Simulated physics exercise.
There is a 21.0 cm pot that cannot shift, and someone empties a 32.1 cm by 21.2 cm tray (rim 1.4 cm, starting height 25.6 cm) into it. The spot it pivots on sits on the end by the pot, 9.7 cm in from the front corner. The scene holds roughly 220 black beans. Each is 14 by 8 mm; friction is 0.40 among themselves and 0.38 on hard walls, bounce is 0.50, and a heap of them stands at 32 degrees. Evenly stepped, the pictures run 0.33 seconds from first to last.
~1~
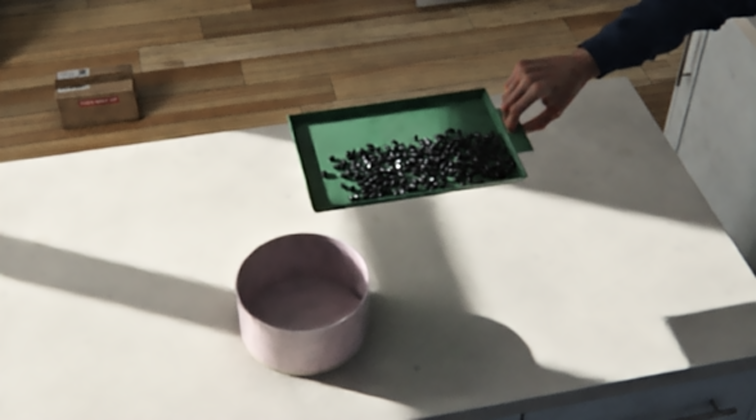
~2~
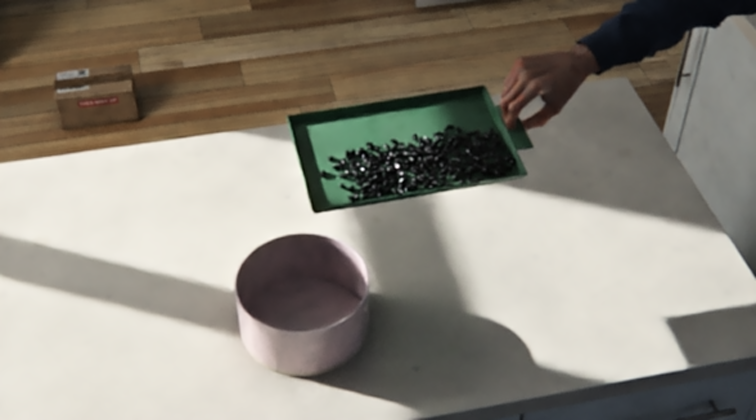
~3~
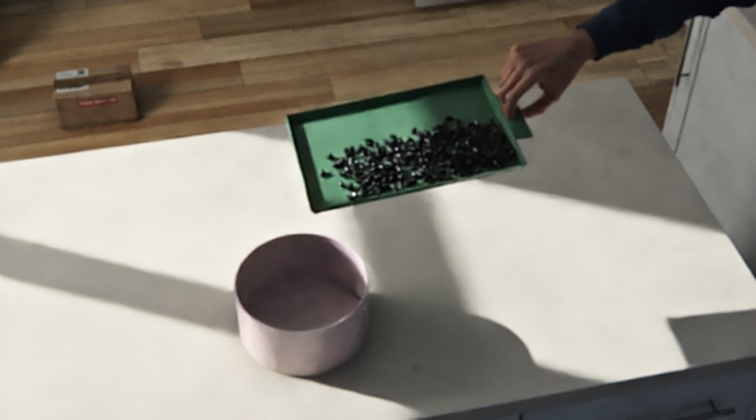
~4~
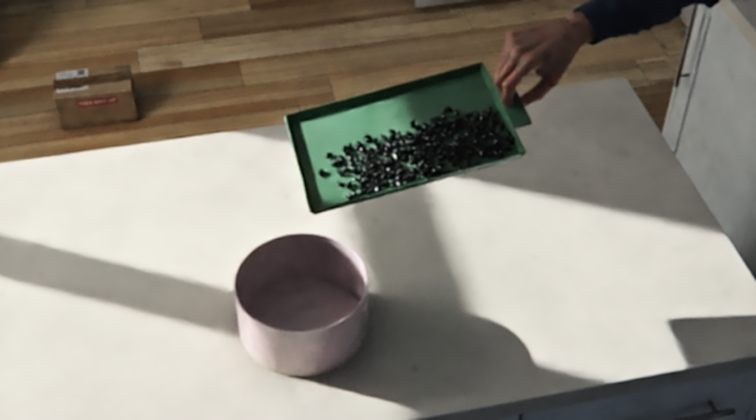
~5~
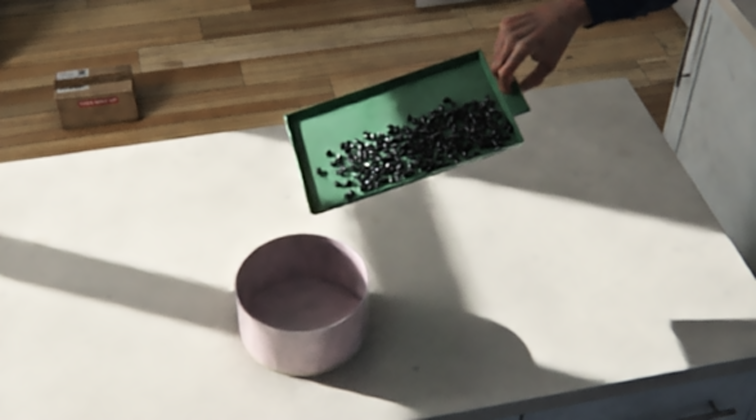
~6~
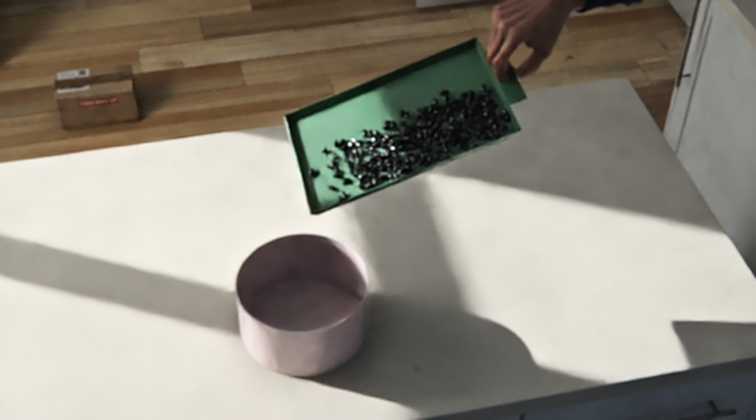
Green tray of shiny black beans tilting steadily as a hand raises its right end, beside a pink pot on a white table.
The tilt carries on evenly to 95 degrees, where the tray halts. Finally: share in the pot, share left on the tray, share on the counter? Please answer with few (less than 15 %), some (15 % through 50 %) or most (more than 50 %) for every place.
Pot: Most, left on the tray: Few, counter: Some.
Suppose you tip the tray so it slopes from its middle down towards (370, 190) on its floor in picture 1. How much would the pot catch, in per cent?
The share comes to about 95 in a hundred.
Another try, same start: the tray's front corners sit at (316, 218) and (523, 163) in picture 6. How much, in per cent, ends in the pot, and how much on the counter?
That works out as pot 80 and counter 20.
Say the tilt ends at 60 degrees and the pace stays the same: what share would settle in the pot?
About 60 in a hundred would end up in the pot.
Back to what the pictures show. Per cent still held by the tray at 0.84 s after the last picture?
It works out to near 15 per cent of the load.
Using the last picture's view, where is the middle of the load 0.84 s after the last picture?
At that moment the load's centre is around (269, 310).
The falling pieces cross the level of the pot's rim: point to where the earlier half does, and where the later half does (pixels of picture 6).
First half close to (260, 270), second half close to (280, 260).
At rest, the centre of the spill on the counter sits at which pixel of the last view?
Around (208, 270).
Then, 0.50 s after the last picture, tilt 55 degrees; the tray holds 75 %, the pot 0 %.
Then, 0.84 s after the last picture, tilt 79 degrees; the tray holds 15 %, the pot 60 %.
Then, 1.28 s after the last picture, tilt 95 degrees; the tray holds 0 %, the pot 75 %.
In the end, pot 75 %, tray 0 %, counter 25 %.
